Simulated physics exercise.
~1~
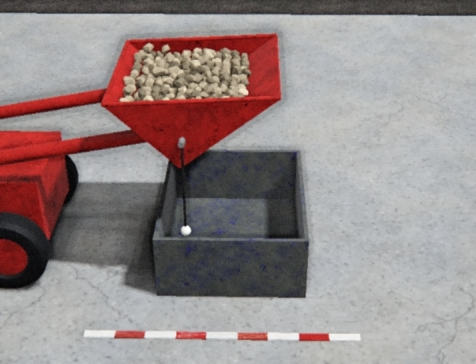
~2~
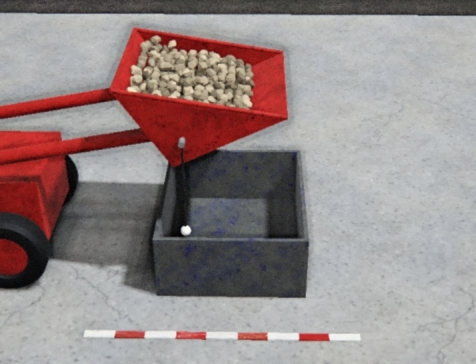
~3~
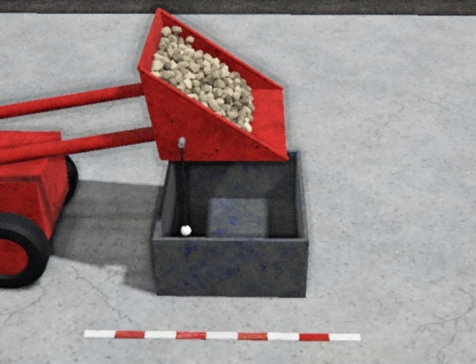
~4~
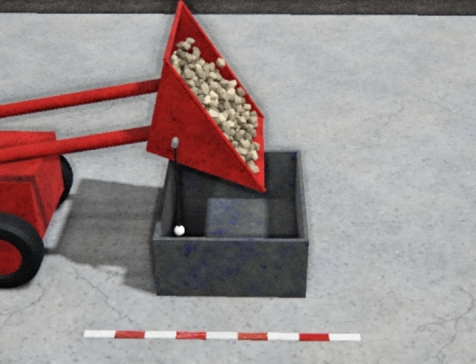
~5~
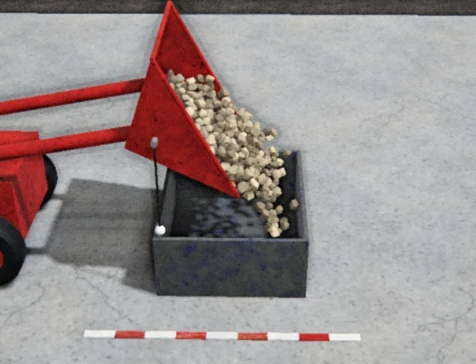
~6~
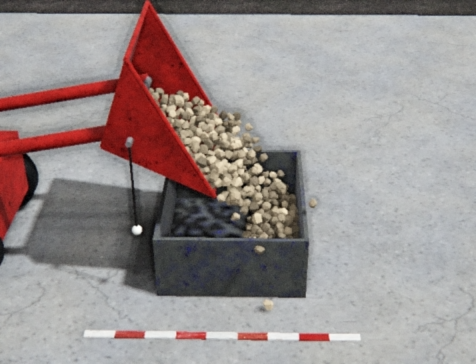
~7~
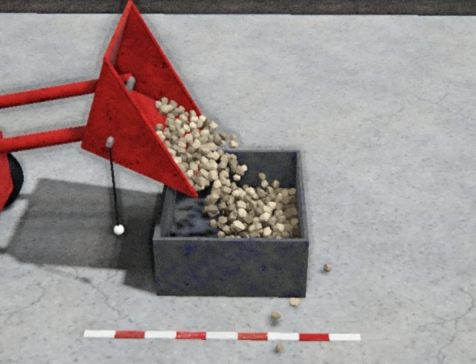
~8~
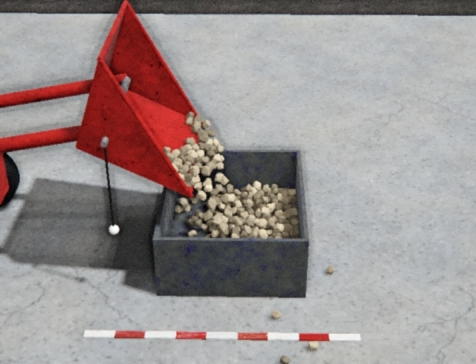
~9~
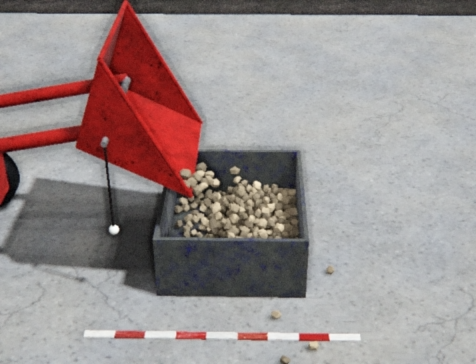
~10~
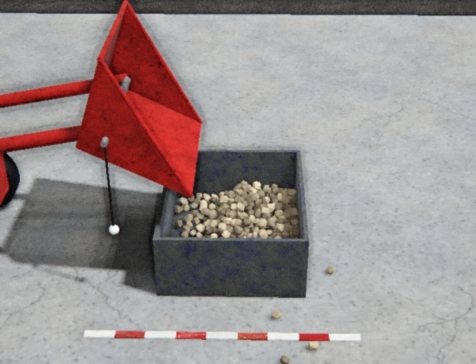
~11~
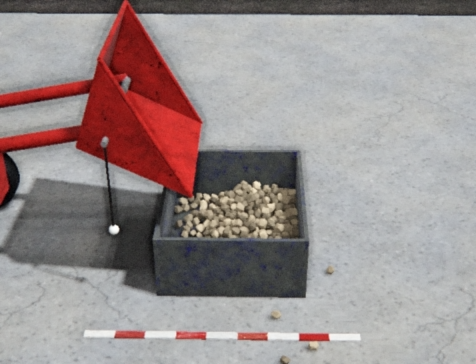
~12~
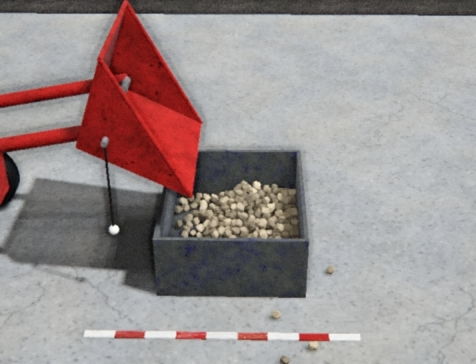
A red loader at the left holds a red bucket heaped with pale crushed stones over an open dark grey bin on a cracked grey concrete floor, seen from above at an angle. A rod with a white ball hangs from the bucket, and a red and white striped bar lies in front. The bucket tips steeply to the right, and the stones slide towards its lower edge. As they pour into the bin, the loader draws back to the left and a few stones scatter outside. The last stones drop, leaving the tilted bucket empty and still beside the partly filled bin.
